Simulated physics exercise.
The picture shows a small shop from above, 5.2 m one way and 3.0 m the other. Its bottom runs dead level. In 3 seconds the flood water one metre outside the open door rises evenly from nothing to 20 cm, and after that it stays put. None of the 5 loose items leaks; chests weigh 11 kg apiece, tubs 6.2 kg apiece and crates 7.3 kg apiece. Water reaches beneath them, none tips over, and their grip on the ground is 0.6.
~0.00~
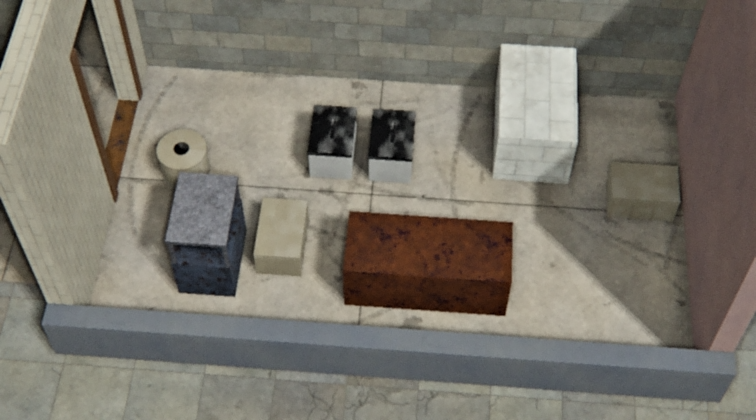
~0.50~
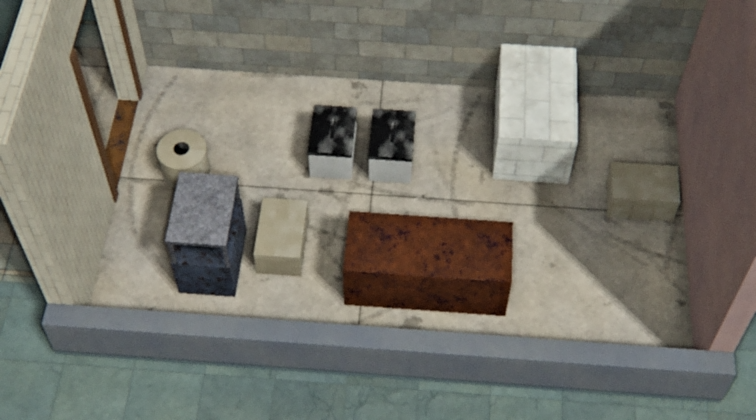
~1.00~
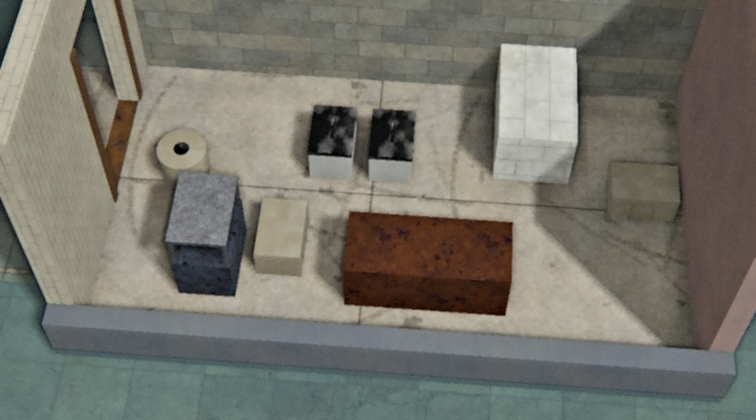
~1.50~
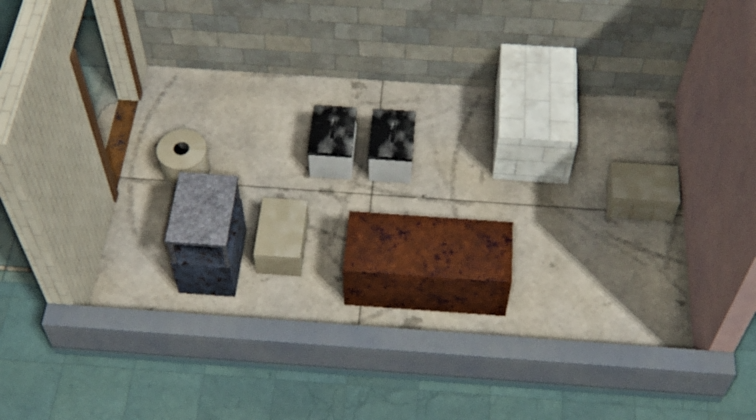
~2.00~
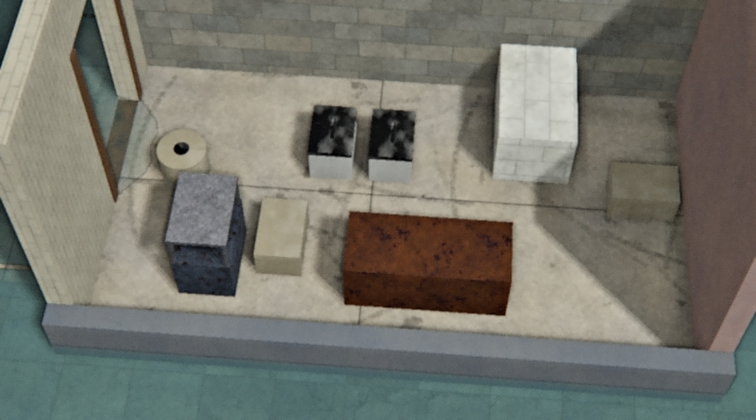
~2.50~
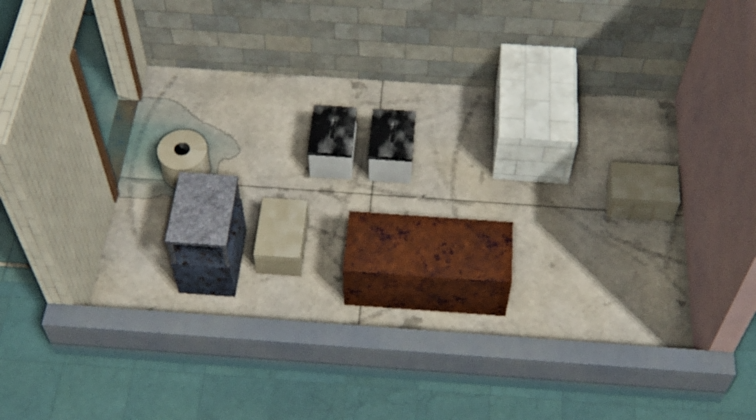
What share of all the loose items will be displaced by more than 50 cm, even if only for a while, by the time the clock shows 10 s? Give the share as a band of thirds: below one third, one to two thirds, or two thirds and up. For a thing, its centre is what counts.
The bulk move that far, two thirds or more.
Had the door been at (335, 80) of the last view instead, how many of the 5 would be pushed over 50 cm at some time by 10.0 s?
Then 4.
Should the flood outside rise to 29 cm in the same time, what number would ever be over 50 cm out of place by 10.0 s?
So the tally would be 5.
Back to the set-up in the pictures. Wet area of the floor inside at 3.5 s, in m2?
Some 3.5 m2 of it.
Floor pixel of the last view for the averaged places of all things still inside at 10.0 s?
About (523, 223).
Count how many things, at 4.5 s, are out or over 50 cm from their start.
1.
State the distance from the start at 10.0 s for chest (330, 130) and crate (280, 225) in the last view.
One is off by 100 cm, the other by 60 cm, in the order asked.
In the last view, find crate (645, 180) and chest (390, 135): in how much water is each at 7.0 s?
About 2 and 11 cm.
After 3.5 s 1 of 5 are over 50 cm from their spots; 0 afloat.
After 4.5 s 1 of 5 are over 50 cm from their spots; 1 afloat.
After 7.0 s 4 of 5 are over 50 cm from their spots; 3 afloat.
After 10.0 s 5 of 5 are over 50 cm from their spots, and 5 have been at some point; 5 afloat.
